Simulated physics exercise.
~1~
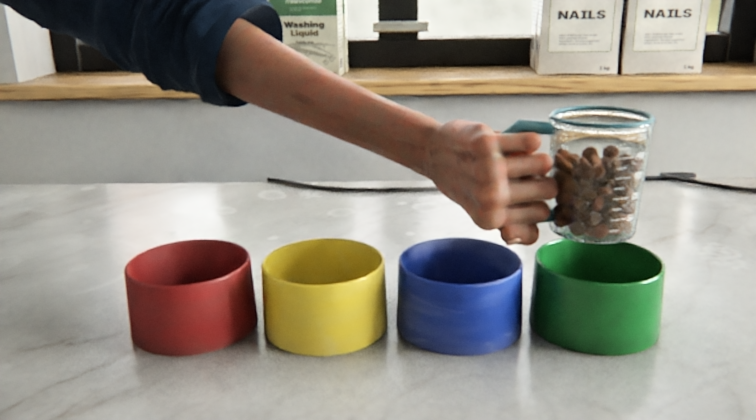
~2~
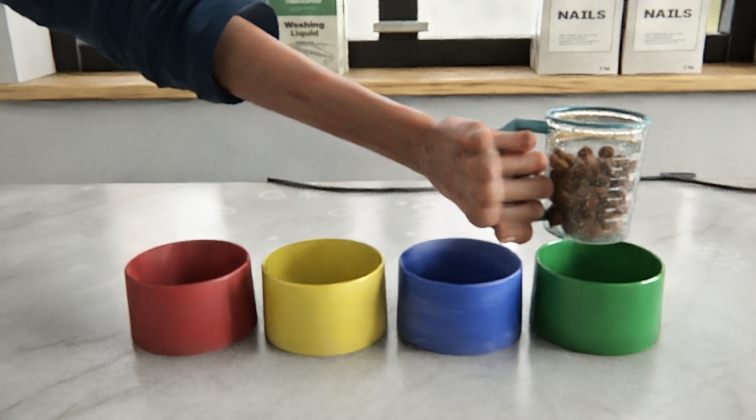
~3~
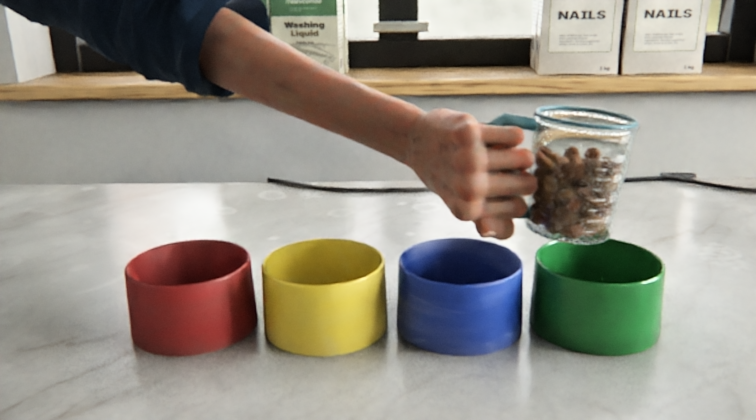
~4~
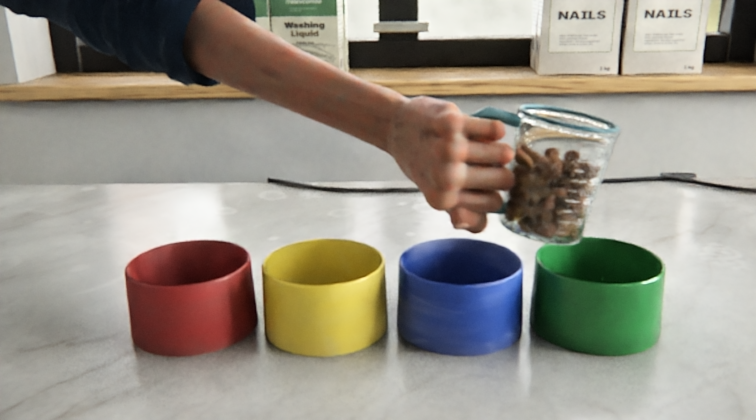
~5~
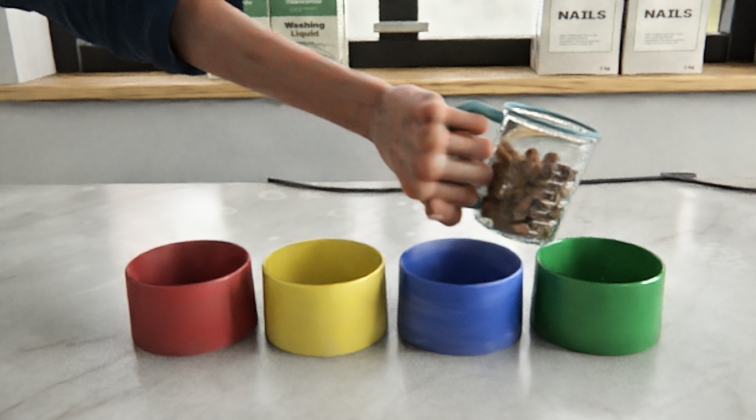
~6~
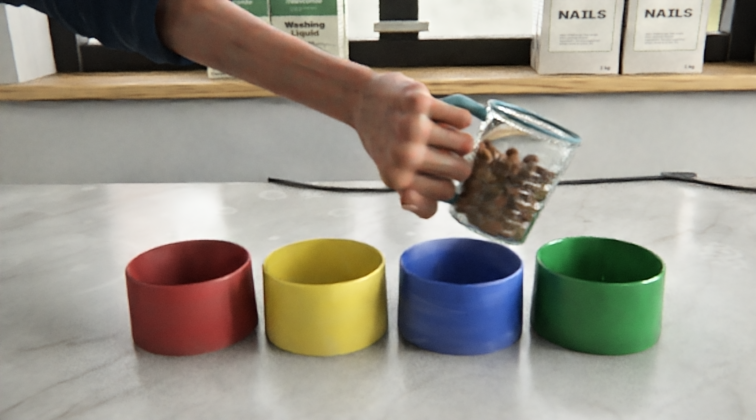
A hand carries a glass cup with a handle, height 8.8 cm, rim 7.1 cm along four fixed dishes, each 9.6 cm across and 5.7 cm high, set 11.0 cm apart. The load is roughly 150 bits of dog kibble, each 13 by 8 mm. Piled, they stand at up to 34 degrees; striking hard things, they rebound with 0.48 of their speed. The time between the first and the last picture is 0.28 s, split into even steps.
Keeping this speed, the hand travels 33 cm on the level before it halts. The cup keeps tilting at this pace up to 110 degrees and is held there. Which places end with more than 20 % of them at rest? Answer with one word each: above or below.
Red dish above, blue dish below, green dish below, yellow dish below, counter above.
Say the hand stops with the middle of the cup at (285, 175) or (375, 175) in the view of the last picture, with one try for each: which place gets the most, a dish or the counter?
Most lands at yellow on the first run and at blue on the second.
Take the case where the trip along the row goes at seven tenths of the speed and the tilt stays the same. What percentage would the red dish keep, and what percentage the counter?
Red: 40; counter: 10.
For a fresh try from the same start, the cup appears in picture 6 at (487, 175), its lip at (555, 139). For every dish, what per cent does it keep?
Red 50, blue 0, green 0, yellow 10.
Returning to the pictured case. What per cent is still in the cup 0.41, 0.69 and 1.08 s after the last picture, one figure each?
100, 100, 80.
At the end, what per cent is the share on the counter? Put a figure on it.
About 30 percent.
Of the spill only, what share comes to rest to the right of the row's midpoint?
0 %.
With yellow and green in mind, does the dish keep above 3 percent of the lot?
Yellow: True; green: False.
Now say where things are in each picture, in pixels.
Cup at (596, 174), tilt 0 degrees, lip at (650, 116), moved 0.0 cm; middle of the pieces at (599, 185); green dish at (599, 259); blue dish at (460, 260); yellow dish at (323, 261); red dish at (188, 262), in the first picture.
Cup at (591, 174), tilt 1 degrees, lip at (646, 117), moved 0.4 cm; middle of the pieces at (594, 185), in the second picture.
Cup at (576, 174), tilt 5 degrees, lip at (634, 121), moved 1.5 cm; middle of the pieces at (578, 185), in the third picture.
Cup at (554, 174), tilt 11 degrees, lip at (615, 126), moved 3.2 cm; middle of the pieces at (555, 186), in the fourth picture.
Cup at (532, 175), tilt 16 degrees, lip at (597, 132), moved 4.9 cm; middle of the pieces at (532, 186), in the fifth picture.
Cup at (510, 174), tilt 22 degrees, lip at (578, 138), moved 6.6 cm; middle of the pieces at (509, 186); green dish at (599, 259); blue dish at (461, 260); yellow dish at (324, 261); red dish at (189, 262), in the sixth picture.
Then, 0.41 s after the last picture, tilt 64 degrees; cup holds 100 %.
Then, 0.69 s after the last picture, tilt 92 degrees; cup holds 100 %.
Then, 1.08 s after the last picture, tilt 110 degrees; cup holds 80 %, red 10 %, yellow 5 %.
In the end, red 45 %, blue 0 %, green 0 %, yellow 10 %, counter 30 %, cup 20 %.
